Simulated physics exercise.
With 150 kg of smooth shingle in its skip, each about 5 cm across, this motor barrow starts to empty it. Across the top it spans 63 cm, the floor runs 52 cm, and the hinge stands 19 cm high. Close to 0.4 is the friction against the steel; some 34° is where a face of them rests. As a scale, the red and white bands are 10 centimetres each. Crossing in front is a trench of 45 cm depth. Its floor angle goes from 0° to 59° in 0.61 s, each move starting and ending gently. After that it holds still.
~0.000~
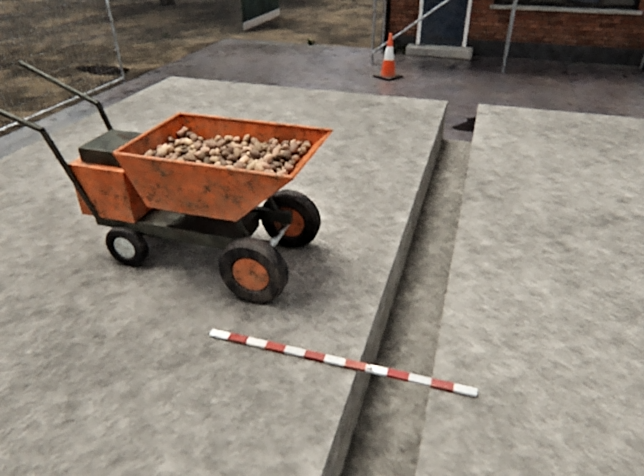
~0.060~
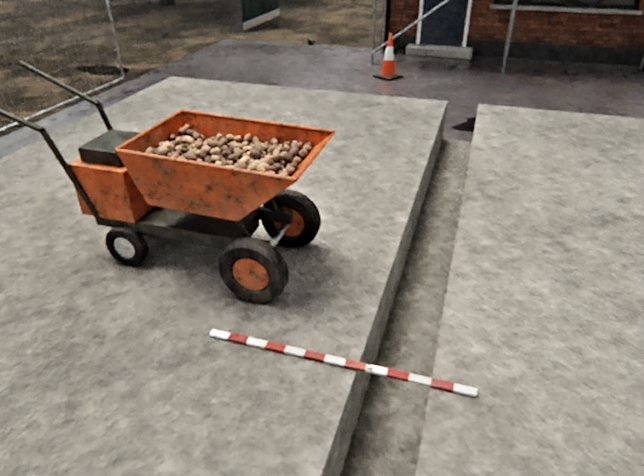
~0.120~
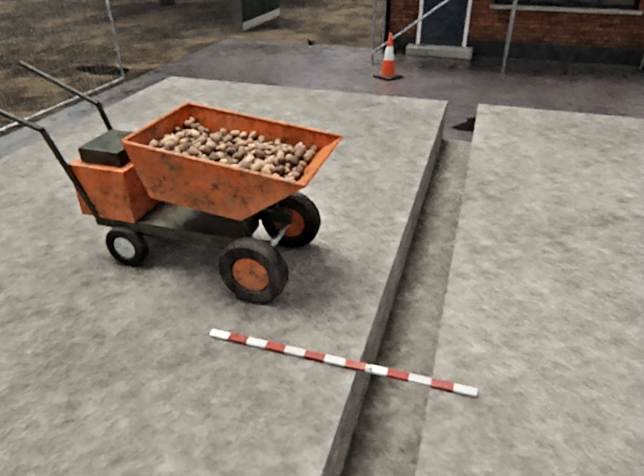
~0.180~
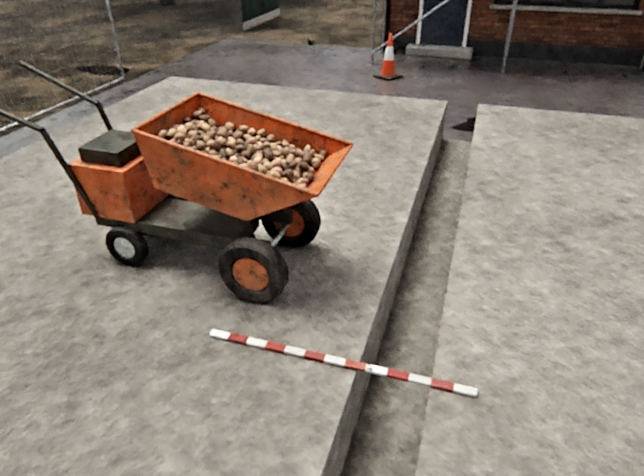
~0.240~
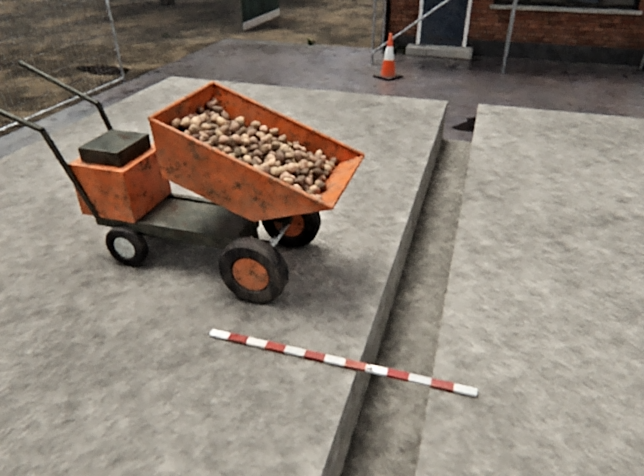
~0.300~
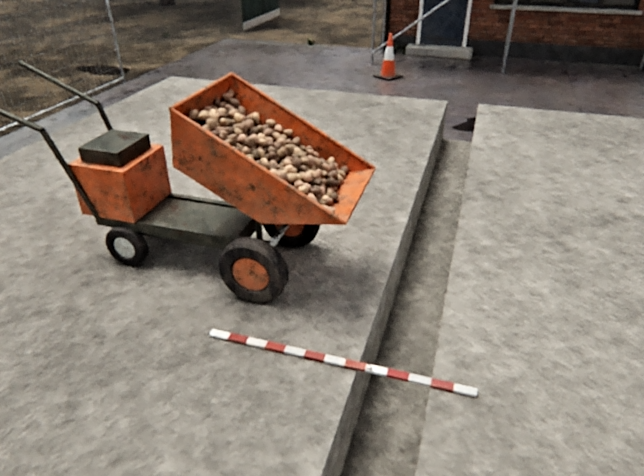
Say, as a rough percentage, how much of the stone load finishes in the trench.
Roughly 65 out of 100.
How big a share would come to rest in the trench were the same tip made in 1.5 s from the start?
With that change, it comes to around 90 per cent.
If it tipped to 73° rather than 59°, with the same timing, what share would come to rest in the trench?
In that case around 80 percent.
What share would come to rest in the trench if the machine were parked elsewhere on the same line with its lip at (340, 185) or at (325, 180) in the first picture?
It comes to about 20 and 40 in a hundred.
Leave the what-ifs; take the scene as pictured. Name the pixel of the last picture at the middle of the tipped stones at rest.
The tipped stones centre close to (426, 342).
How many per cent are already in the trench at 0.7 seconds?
Around 15 per cent of it.
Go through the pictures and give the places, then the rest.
The first picture shows lip at (293, 178), floor tilted 0°, highest stones at (259, 149).
The second picture shows lip at (296, 180), floor tilted 2°, highest stones at (233, 146); the stones move at 0.4 m/s on average.
In the third picture, the skip is at 6°, its lip at (305, 186); the top of the load is at (200, 133); the stones move at 0.8 m/s on average.
In the fourth picture, the skip is at 12°, its lip at (318, 195); the top of the load is at (201, 124); the stones move at 1.1 m/s on average.
The fifth picture shows lip at (333, 208), floor tilted 20°, highest stones at (209, 114); the stones move at 1.3 m/s on average.
The sixth picture shows lip at (346, 224), floor tilted 29°, highest stones at (222, 104); the stones move at 1.4 m/s on average.
After 0.5 s the floor is at 50°; 100 % in the skip; the foremost stones are at (361, 233).
After 0.7 s the floor is at 59°; 85 % in the skip, 15 % in the trench; the foremost stones are at (434, 311).
After 1.1 s the floor is at 59°; 27 % in the skip, 39 % in the trench, 33 % past the trench; the foremost stones are at (577, 332).
After 3.0 s the floor is at 59°; 0 % in the skip, 65 % in the trench, 35 % past the trench; the foremost stones are past the picture's edge.
